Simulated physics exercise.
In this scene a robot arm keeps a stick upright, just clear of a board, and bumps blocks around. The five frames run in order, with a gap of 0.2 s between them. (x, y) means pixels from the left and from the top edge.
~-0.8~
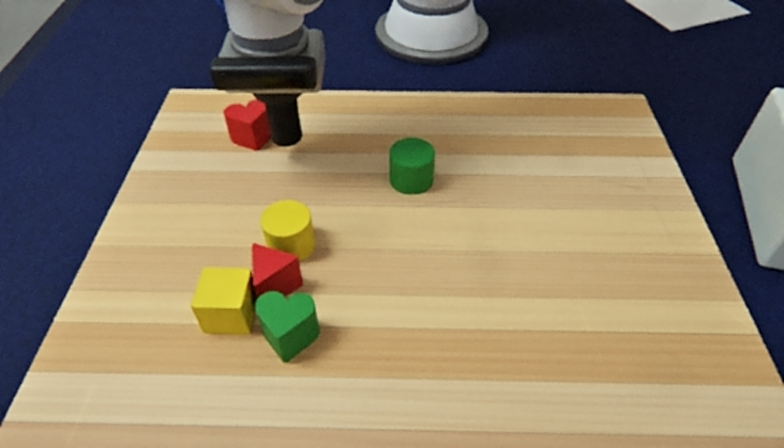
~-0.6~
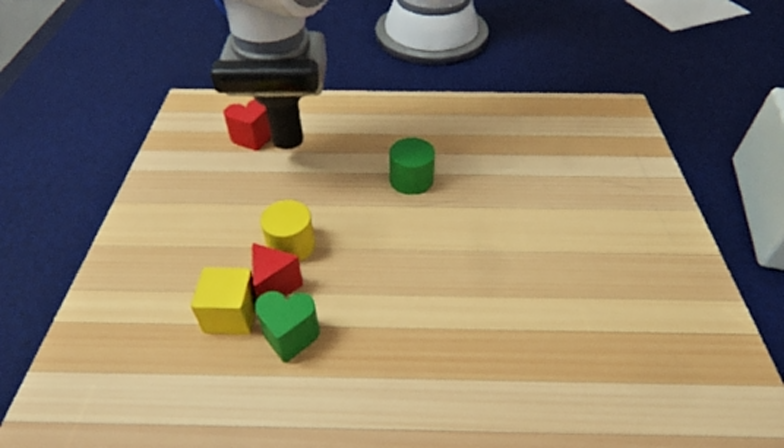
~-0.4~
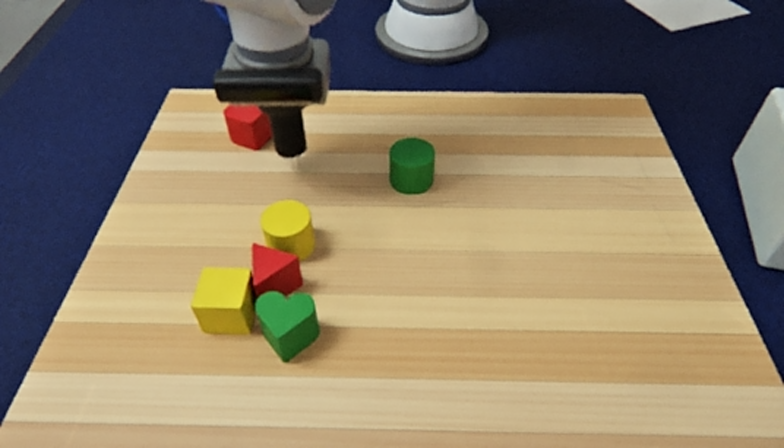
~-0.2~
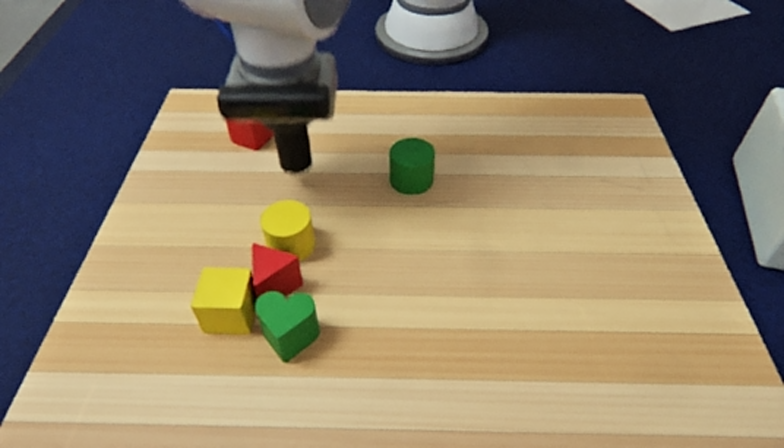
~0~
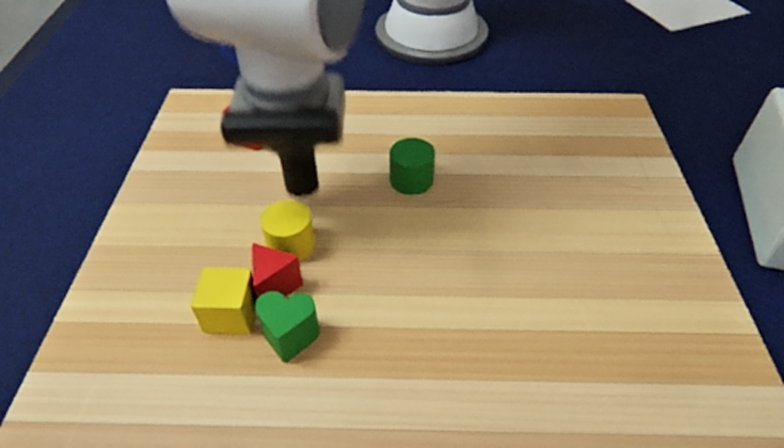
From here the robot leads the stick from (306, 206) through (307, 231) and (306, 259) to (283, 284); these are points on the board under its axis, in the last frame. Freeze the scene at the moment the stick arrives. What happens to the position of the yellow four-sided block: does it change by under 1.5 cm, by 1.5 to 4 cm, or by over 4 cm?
The move is medium, 1.5 to 4 cm.
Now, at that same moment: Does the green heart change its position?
Yes.
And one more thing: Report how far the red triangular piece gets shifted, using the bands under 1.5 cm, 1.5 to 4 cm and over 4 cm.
The distance will be above 4 cm.
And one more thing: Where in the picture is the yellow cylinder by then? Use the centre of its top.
It should be at (250, 291) by then.
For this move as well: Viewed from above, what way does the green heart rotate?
It goes anticlockwise.
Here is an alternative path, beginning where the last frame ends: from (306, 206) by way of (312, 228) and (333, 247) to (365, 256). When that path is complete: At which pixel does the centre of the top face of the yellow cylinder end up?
It comes to (288, 237).
On the path given first. One third of the way, stick at (304, 213); red triangular piece at (266, 264); yellow cylinder at (280, 232).
Two thirds of the way, stick at (302, 241); yellow four-sided block at (211, 292); red triangular piece at (251, 297); green heart at (284, 319), turned 30° anticlockwise; yellow cylinder at (274, 262).
At the end, stick at (279, 267); yellow four-sided block at (192, 298); red triangular piece at (229, 330); green heart at (278, 332), turned 75° anticlockwise; yellow cylinder at (250, 291).
